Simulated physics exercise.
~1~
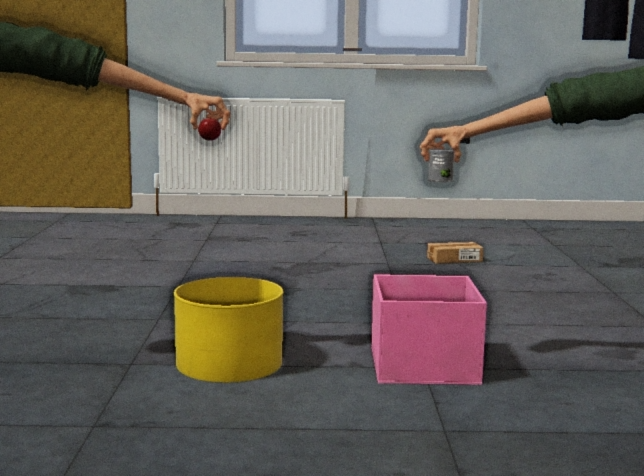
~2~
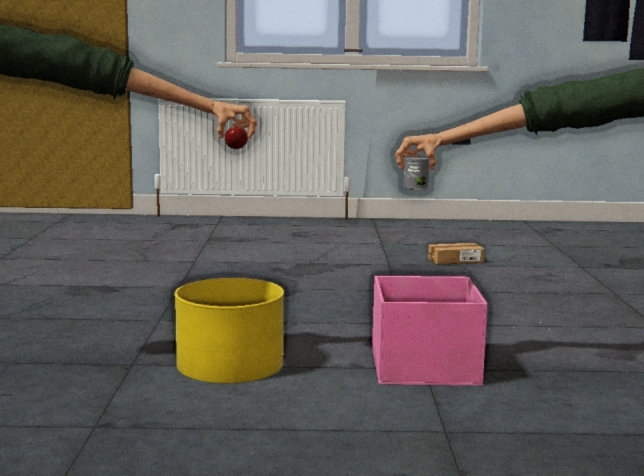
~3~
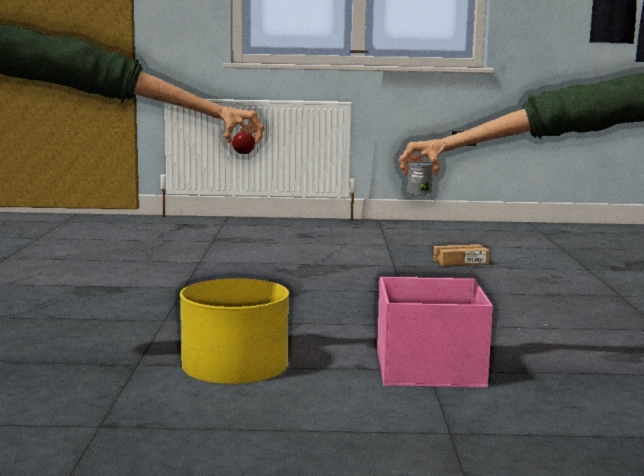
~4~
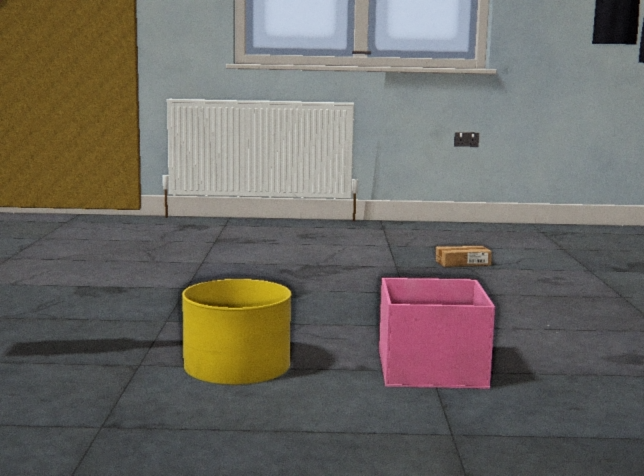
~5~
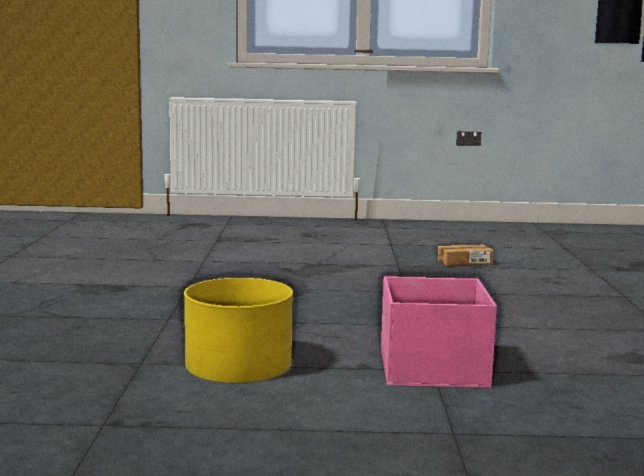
In a room with a grey tiled floor, a slightly swaying camera faces a pale blue wall with a white radiator beneath a window. A yellow round bucket stands on the left and a pink square crate on the right, with a small brown box behind. Two green-sleeved arms reach in from opposite sides, the left holding a red apple and the right a small grey tin. The hands move inward until each object hangs roughly above its container. Then the objects drop and the arms withdraw, leaving the apple and tin hidden inside the containers, which remain in place.
